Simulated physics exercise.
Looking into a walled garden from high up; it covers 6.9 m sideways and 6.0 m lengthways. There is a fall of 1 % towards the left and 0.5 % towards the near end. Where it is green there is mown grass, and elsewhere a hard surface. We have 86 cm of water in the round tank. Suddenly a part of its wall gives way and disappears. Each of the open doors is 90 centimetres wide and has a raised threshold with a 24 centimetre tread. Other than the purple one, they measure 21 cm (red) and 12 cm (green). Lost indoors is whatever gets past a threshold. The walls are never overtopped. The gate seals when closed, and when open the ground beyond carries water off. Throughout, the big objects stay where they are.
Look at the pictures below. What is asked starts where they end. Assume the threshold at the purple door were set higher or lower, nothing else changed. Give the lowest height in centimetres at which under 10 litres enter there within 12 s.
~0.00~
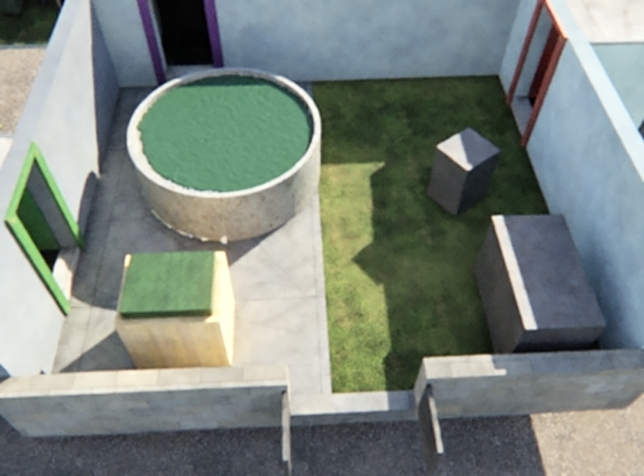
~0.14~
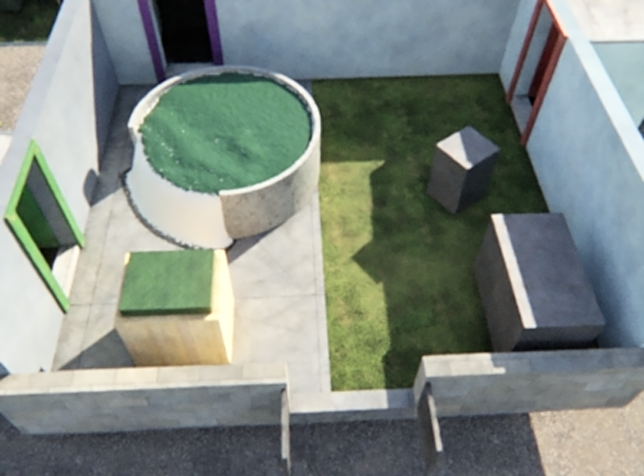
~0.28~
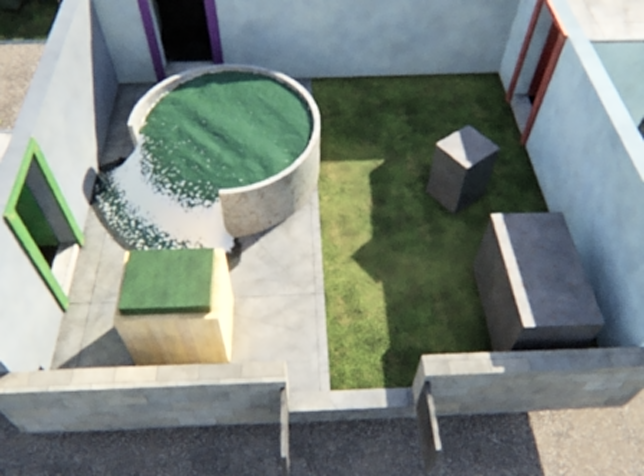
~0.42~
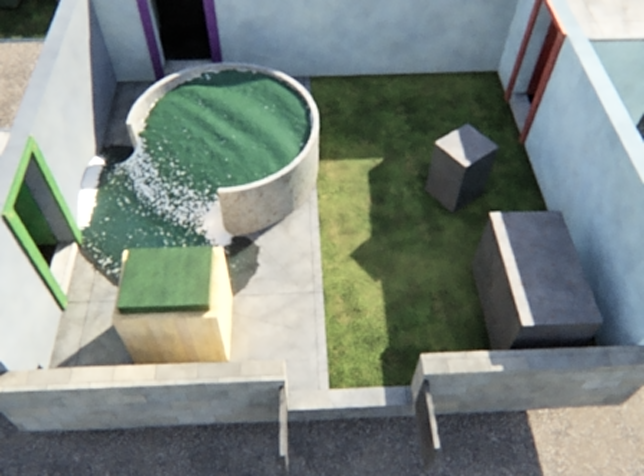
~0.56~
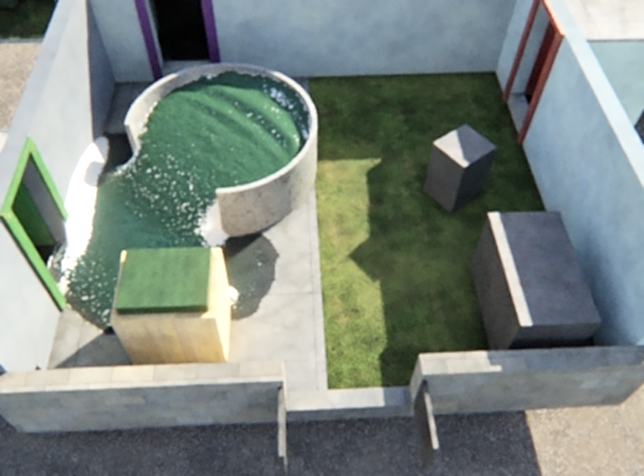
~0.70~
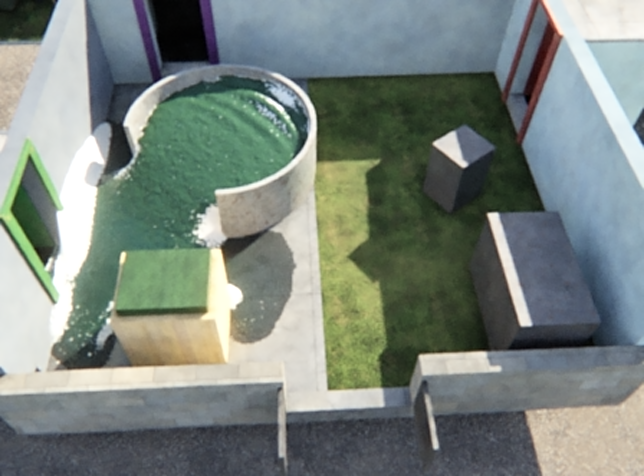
14 cm.
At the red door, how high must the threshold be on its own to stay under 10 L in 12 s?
At red, about 8.5 cm.
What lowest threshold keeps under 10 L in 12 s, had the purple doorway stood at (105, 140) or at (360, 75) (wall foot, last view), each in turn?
You'd want about 10.5 cm there first, then about 8.0 cm.
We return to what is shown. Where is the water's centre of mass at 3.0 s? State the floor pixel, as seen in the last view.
The balance point sits at roughly (189, 238).
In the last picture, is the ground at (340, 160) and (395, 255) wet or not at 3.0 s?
Taking them as asked: Spared, then awash.
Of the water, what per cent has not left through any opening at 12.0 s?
Roughly 74 per cent of the water.
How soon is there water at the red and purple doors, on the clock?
Red: 7.0 s; purple: 1.6 s.
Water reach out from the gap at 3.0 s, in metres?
Roughly 5.8 m from the gap.
After 1.4 s water covers 30 % of the floor, deepest (84 cm) near (39, 405); it has not reached the purple door.
After 3.0 s water covers 60 % of the floor, deepest (56 cm) near (39, 405); 15 cm at the purple door, 0 litres in over its 24 cm threshold.
After 12.0 s water covers 100 % of the floor, deepest (16 cm) near (116, 401); 11 cm at the purple door, 0 litres in over its 24 cm threshold.
At the purple door as built, the water arrived by 1.6 s and peaked near 19 cm at 2.4 s.
Run again over the same 12 s with other heights there, 14 litres in over 13 cm, 5 litres over 15.5 cm. The limit of 10 litres is kept from about 14 cm up.
